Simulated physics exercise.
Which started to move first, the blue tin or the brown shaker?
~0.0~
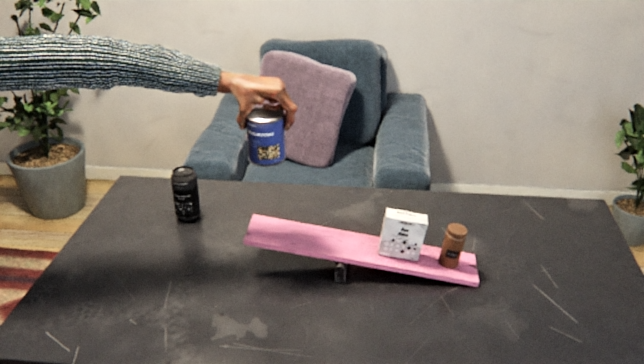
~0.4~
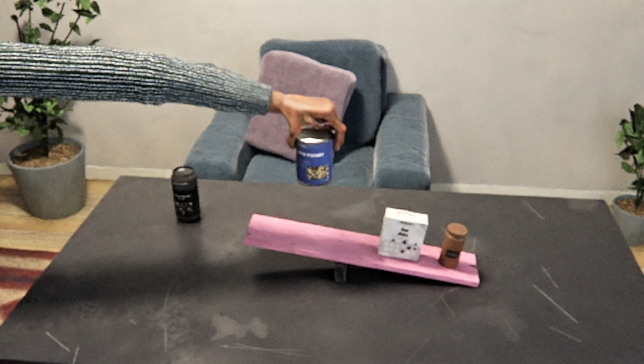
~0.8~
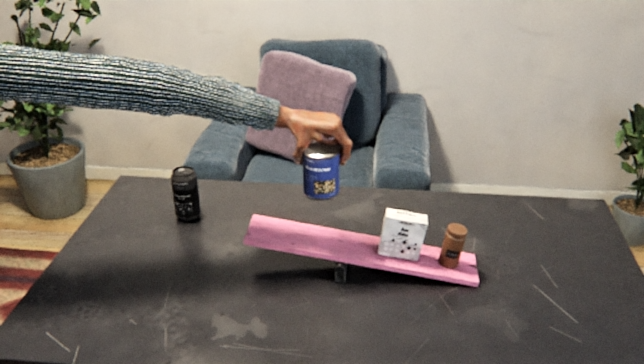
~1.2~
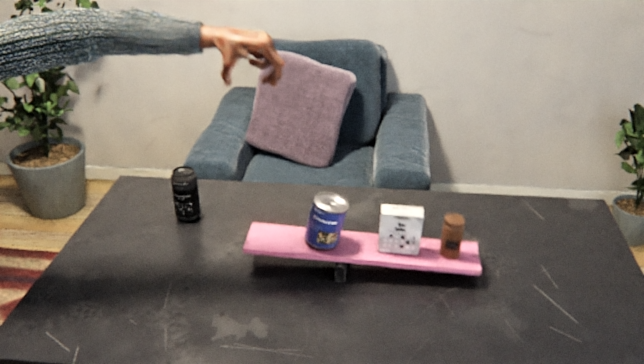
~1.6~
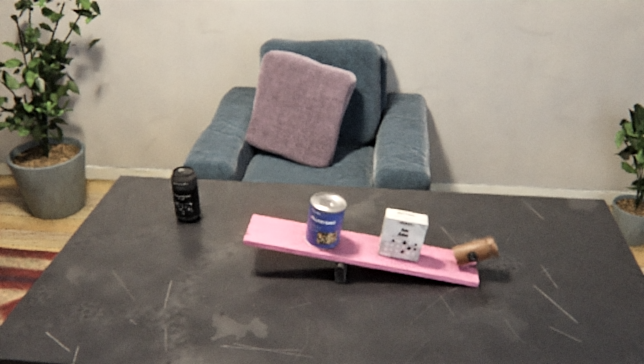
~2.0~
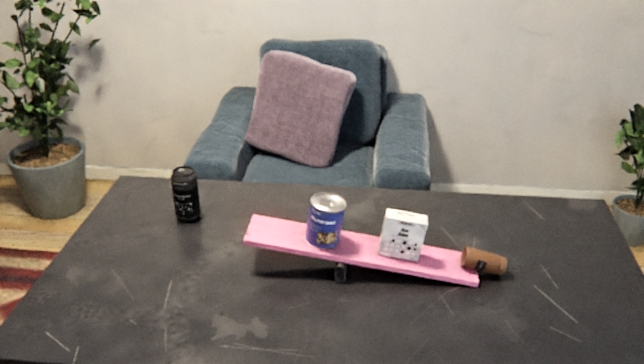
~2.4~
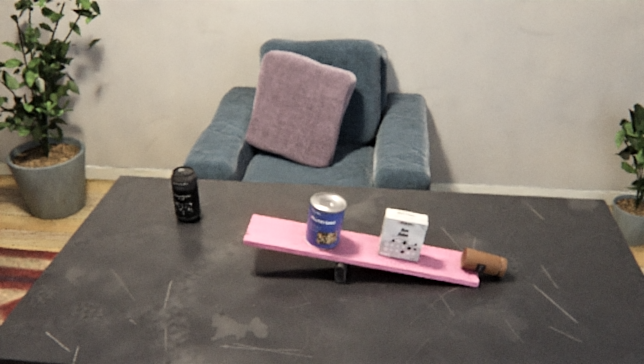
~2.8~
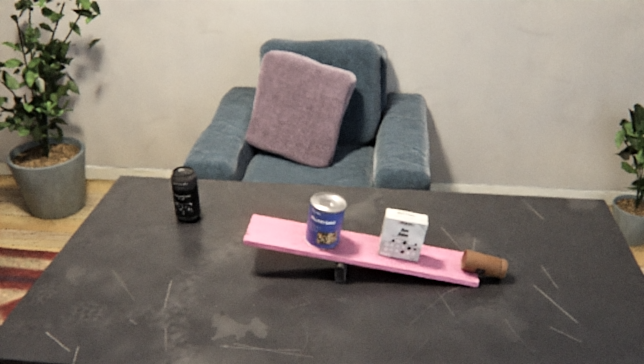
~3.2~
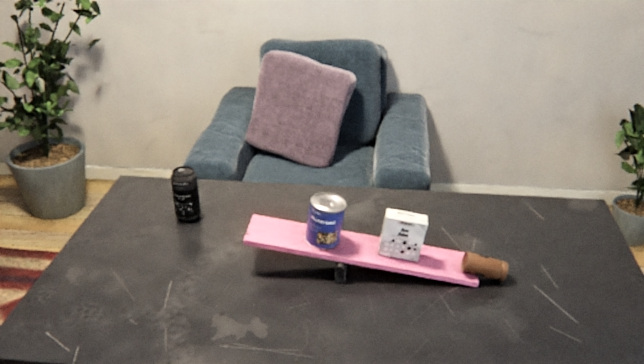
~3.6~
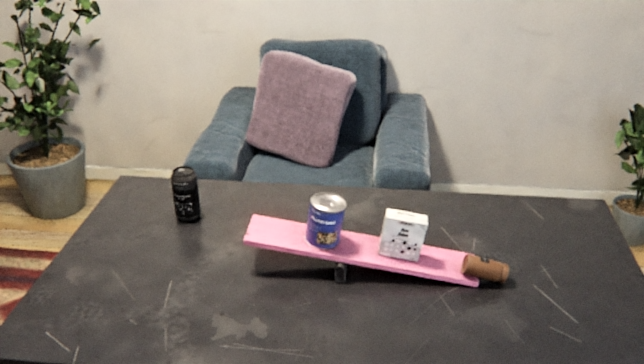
The blue tin moved first, carried by the hand toward the plank. The brown shaker only began to move once the tin had been set down.
